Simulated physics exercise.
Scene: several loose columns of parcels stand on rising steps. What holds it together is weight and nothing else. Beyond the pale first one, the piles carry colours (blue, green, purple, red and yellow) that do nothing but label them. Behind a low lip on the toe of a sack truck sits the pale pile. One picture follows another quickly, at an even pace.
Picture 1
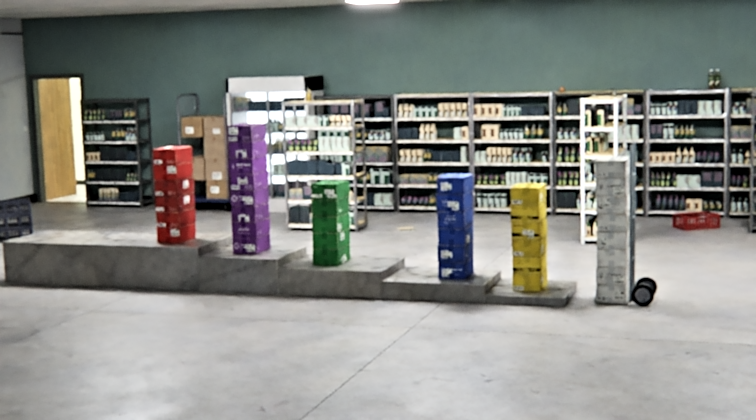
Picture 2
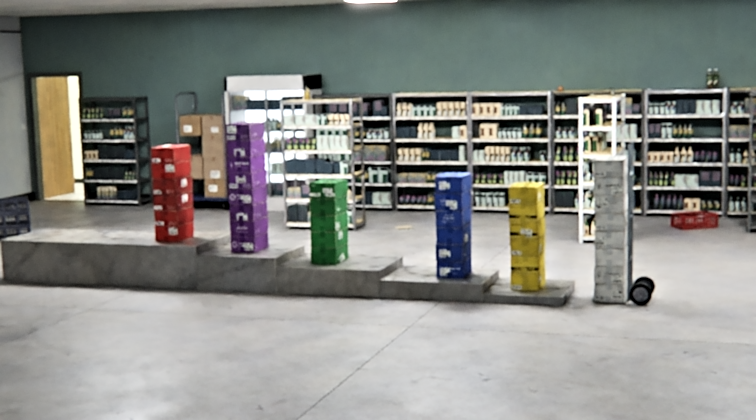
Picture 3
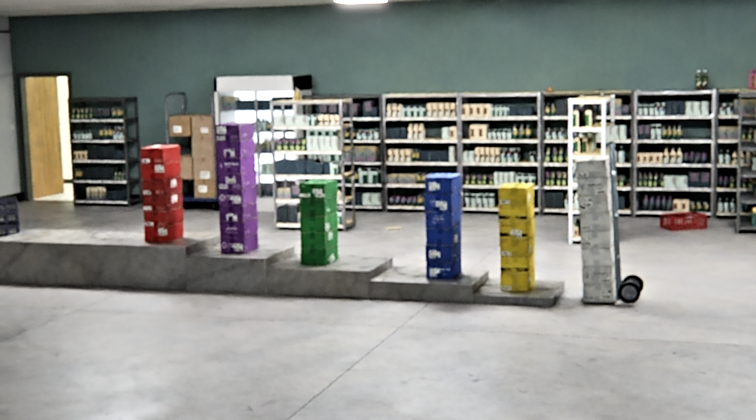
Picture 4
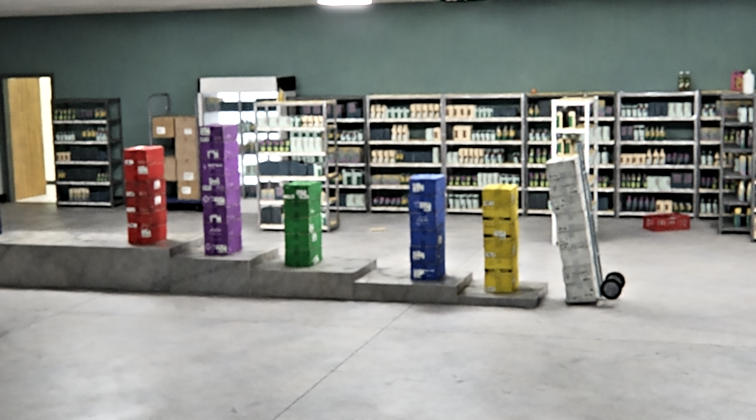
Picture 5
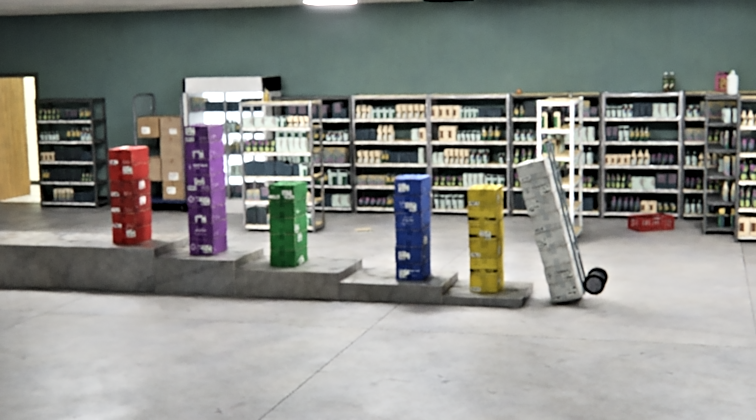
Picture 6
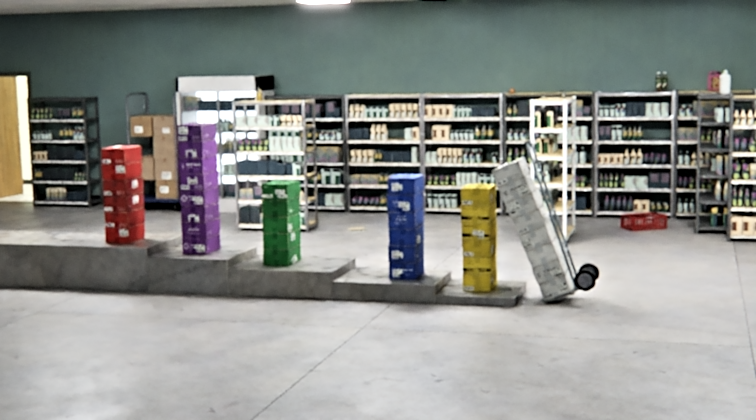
Pale stack of parcels on a sack truck standing upright, then tilting left toward the yellow stack beside coloured columns on steps.
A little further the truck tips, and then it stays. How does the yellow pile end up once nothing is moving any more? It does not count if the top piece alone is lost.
The yellow pile ends up wrecked.
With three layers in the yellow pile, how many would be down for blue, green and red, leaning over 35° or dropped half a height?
The counts are blue 0, green 0 and red 0.
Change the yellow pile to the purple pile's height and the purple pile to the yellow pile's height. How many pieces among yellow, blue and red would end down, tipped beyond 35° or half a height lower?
Per pile: Yellow 8; blue 5; red 0.
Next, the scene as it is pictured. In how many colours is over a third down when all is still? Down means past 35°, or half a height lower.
Counting by colour, the total comes out at 2.
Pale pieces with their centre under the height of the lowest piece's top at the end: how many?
The number works out at 1.
Soon after the last picture, 1 of the pale pile down; none of the 6 yellow parcels down (0 of 31 in all colours); top yellow parcel shifted half its height.
A little later, 8 of the pale pile down; none of the 6 yellow parcels down (0 of 31 in all colours); top yellow parcel leaning clearly, a little lower.
Later still, 8 of the pale pile down; 5 of the 6 yellow parcels down (5 of 31 in all colours); top yellow parcel leaning clearly, about its own height lower; top blue parcel leaning a little.
After that, 8 of the pale pile down; 5 of the 6 yellow parcels down (10 of 31 in all colours); top yellow parcel leaning well over, some two heights lower; top blue parcel leaning steeply, some three heights lower.
At rest, 8 of the pale pile down; 5 of the 6 yellow parcels down (10 of 31 in all colours); top yellow parcel upside down; top blue parcel on its side. As the last picture would show them, middles, top yellow parcel near (356, 233), top blue parcel near (302, 250).
